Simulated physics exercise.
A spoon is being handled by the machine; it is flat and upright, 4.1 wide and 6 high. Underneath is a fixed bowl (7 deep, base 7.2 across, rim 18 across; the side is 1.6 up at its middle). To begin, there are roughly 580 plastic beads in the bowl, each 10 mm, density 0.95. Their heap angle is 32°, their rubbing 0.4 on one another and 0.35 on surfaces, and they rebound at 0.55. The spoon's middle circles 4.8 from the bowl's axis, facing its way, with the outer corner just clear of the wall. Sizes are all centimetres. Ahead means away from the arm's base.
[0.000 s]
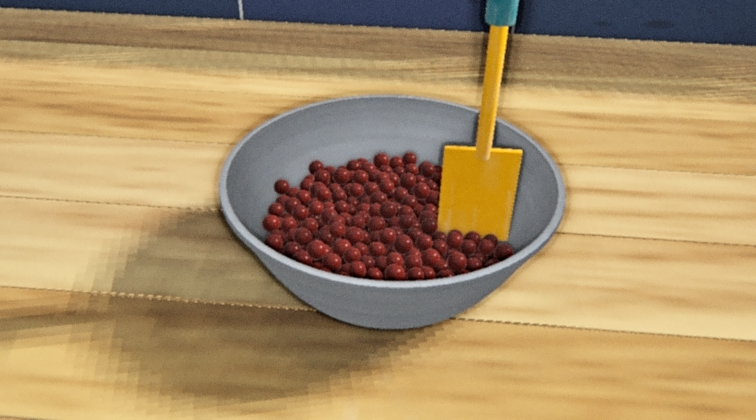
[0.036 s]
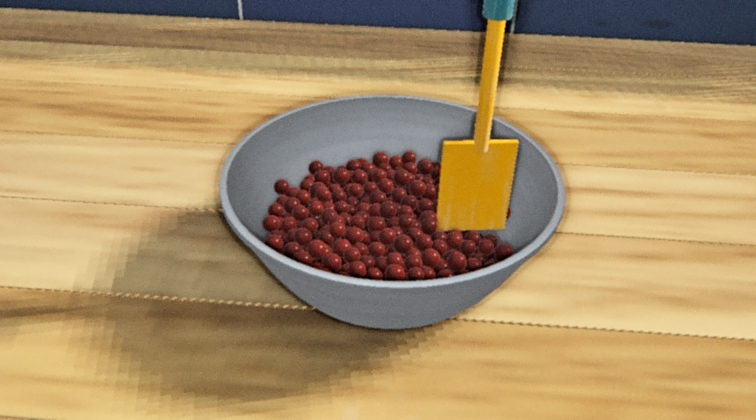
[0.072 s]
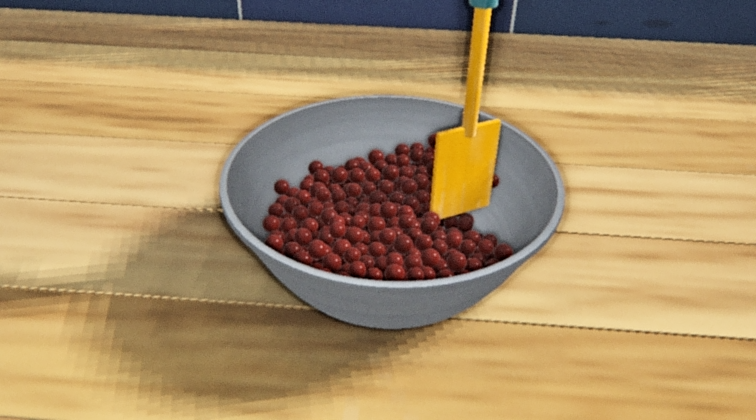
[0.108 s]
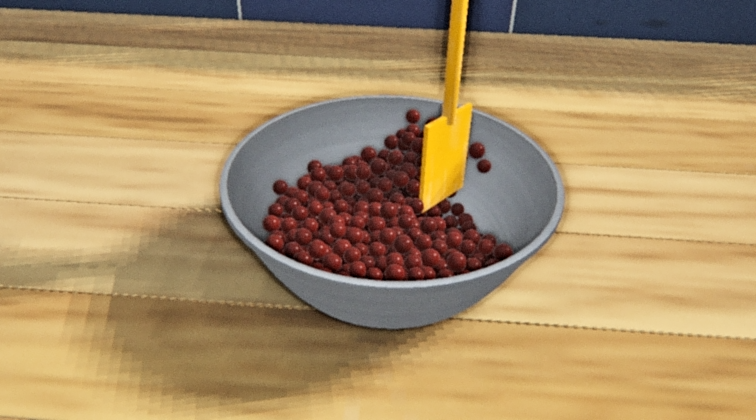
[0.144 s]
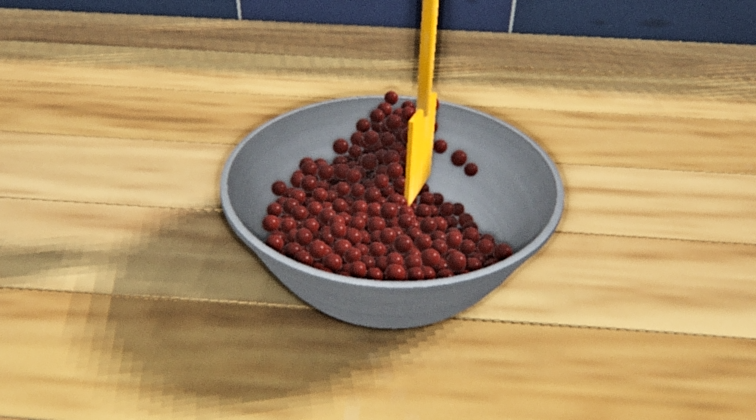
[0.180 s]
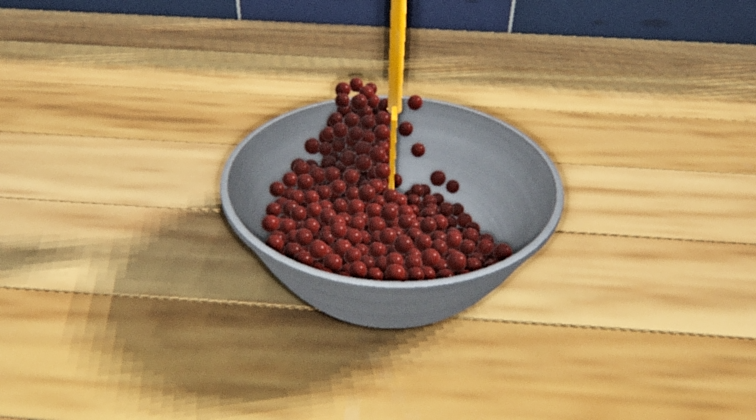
A yellow spatula sweeps leftward through a gray bowl, pushing dark red beads into a heap.
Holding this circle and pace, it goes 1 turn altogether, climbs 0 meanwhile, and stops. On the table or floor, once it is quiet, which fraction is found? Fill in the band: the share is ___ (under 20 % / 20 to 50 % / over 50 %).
The share is under 20 %.
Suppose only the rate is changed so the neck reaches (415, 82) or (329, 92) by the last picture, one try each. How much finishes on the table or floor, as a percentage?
About 5 and 30 %.
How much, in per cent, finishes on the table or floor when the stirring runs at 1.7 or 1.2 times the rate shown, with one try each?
Estimates in order: Some 25 % and some 15 %.
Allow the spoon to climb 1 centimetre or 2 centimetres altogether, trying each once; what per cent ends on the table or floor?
Near 10 in a hundred, then near 5 in a hundred.
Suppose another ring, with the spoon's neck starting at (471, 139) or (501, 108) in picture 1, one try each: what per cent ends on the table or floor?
First try about 10 per cent, second try about 10 per cent.
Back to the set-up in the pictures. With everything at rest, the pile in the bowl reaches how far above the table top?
The top sits some 6.5 cm up.
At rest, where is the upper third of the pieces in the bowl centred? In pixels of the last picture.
Around (434, 193).
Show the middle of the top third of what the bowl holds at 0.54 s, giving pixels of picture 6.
Centre, approx.: (462, 241).
By 0.36 s, 195° round, highest piece 9 above the table; 560 in the bowl, 8 on the table or floor, 14 in flight or on the tool.
By 0.54 s, 297° round, highest piece 9 above the table; 530 in the bowl, 40 on the table or floor, 12 in flight or on the tool.
By 0.82 s, 0° round, highest piece 7 above the table; 508 in the bowl, 72 on the table or floor, 2 in flight or on the tool.
By 1.52 s, 0° round, highest piece 6 above the table; 508 in the bowl, 74 on the table or floor.
Final count, 508 in the bowl, 74 on the table or floor. That is 13 % on the table or floor.
